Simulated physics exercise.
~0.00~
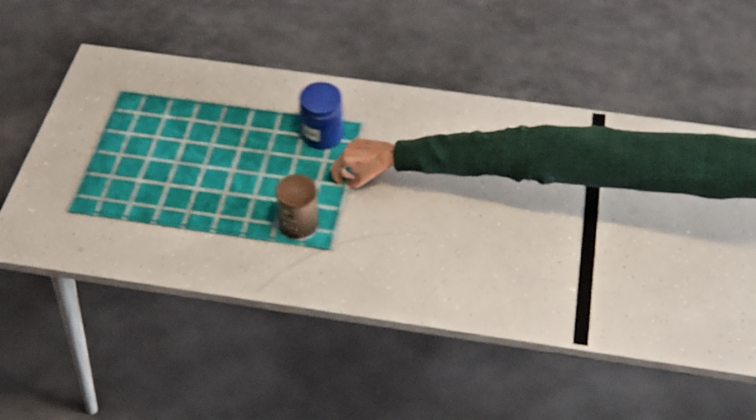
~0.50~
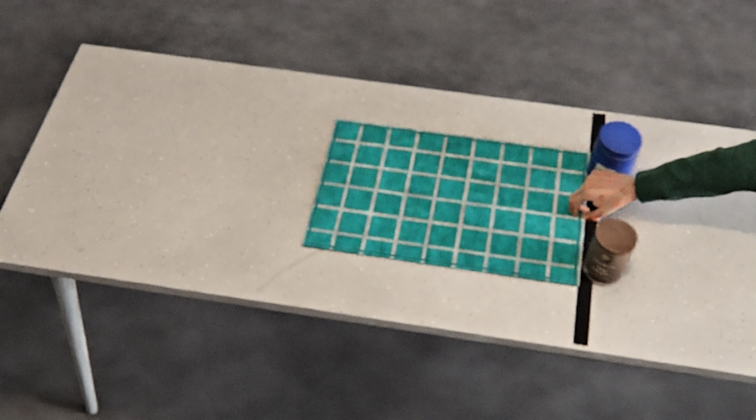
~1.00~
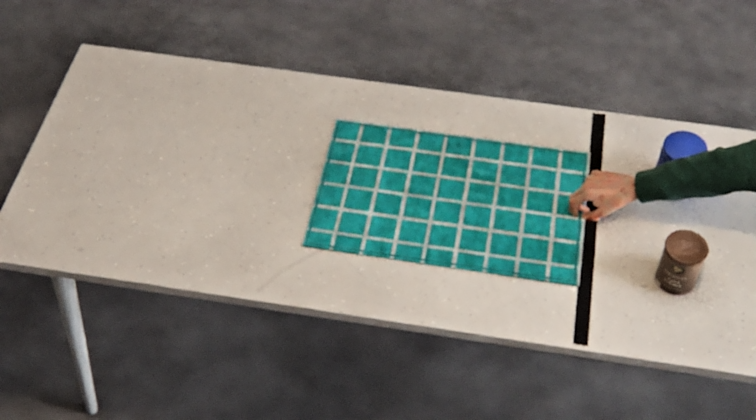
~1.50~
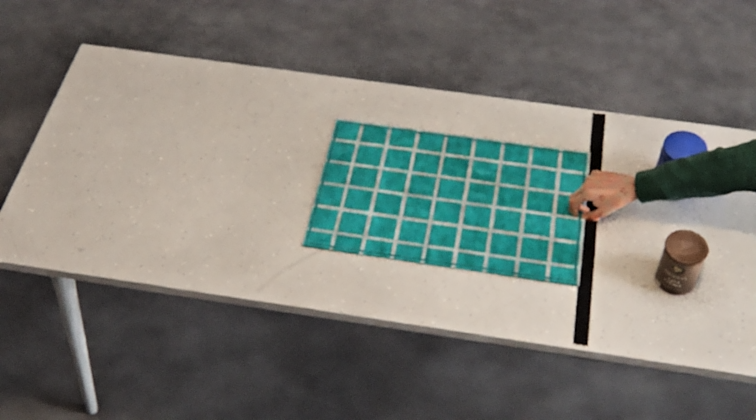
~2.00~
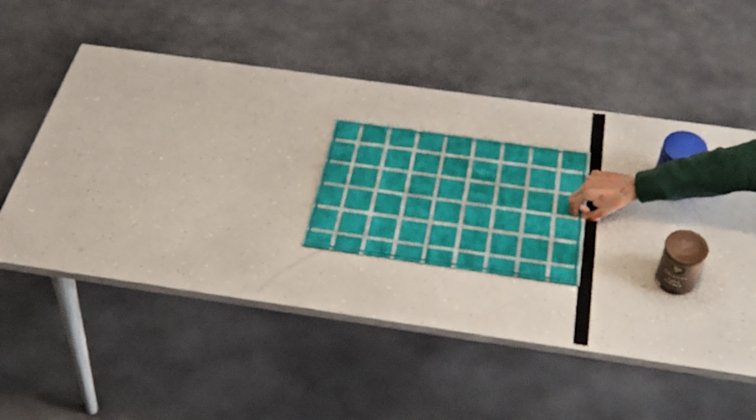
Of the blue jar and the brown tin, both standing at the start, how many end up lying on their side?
None of them do; the blue jar and the brown tin are both still standing upright at the end.
A hand pulls a turquoise cloth rightward to black tape; jar and tin slide off upright.
